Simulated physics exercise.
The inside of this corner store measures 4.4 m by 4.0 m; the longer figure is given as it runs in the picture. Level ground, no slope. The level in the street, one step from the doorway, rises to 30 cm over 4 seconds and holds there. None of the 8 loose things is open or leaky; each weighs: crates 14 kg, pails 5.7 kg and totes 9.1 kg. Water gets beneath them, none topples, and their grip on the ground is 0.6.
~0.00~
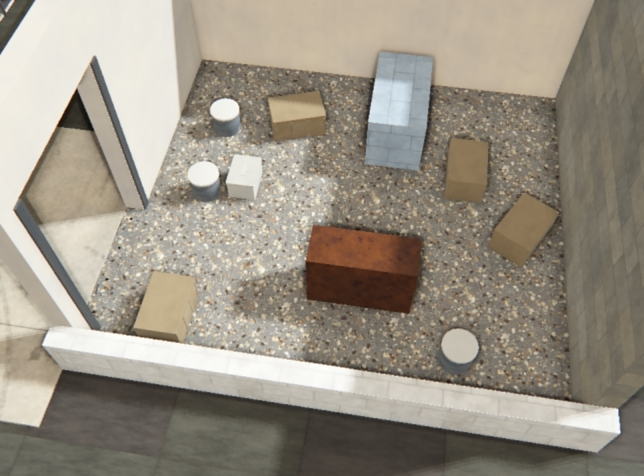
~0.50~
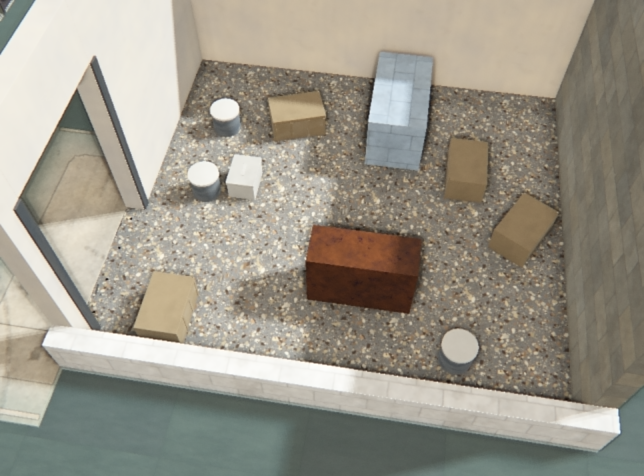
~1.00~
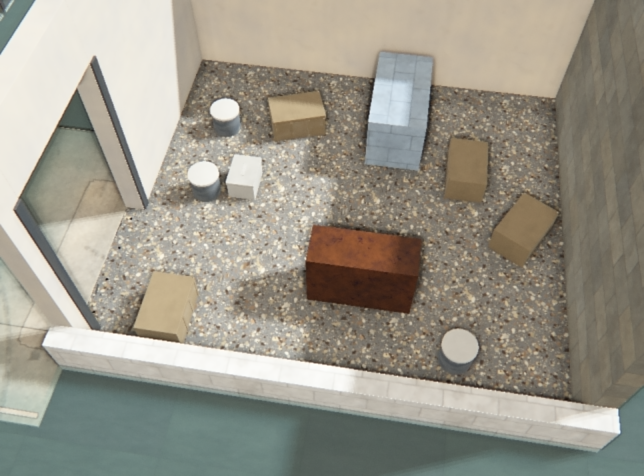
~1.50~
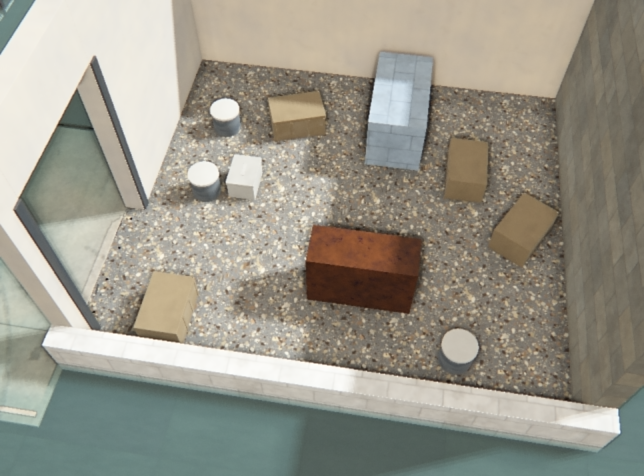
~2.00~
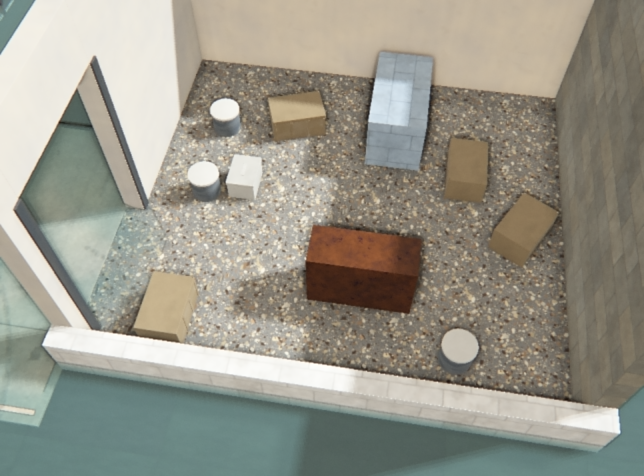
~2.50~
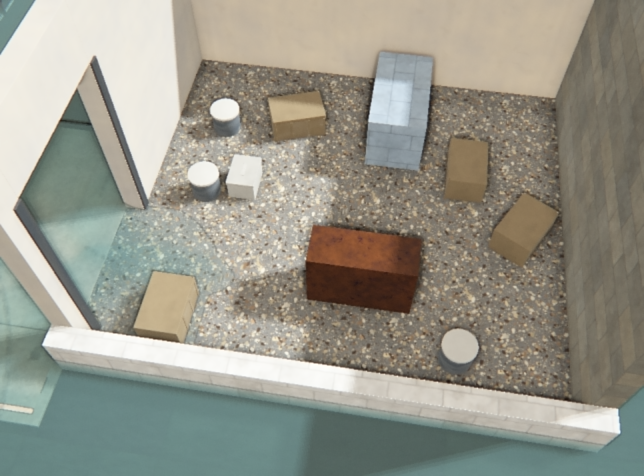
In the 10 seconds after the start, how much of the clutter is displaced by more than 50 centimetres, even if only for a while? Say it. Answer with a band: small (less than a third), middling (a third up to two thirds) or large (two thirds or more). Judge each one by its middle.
Middling.
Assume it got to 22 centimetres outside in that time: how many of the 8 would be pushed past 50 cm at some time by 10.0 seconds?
You'd get 4 in that case.
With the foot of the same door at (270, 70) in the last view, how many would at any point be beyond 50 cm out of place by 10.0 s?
Then the count would be 8.
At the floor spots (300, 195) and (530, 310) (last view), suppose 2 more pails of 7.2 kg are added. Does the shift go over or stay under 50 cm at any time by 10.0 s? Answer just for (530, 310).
That spot comes out higher.
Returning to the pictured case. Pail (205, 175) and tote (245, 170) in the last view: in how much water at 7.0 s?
First about 3 cm, second about 4 cm.
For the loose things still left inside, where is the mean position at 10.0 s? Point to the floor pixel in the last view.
(356, 162).
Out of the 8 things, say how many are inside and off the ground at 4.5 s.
Count: 1.
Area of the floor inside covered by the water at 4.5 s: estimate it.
About 8.0 m2.
After 3.5 s 0 of 8 are over 50 cm from their spots; 0 afloat.
After 4.5 s 1 of 8 are over 50 cm from their spots; 1 afloat.
After 7.0 s 3 of 8 are over 50 cm from their spots; 4 afloat.
After 10.0 s 4 of 8 are over 50 cm from their spots, and 4 have been at some point; 4 afloat.
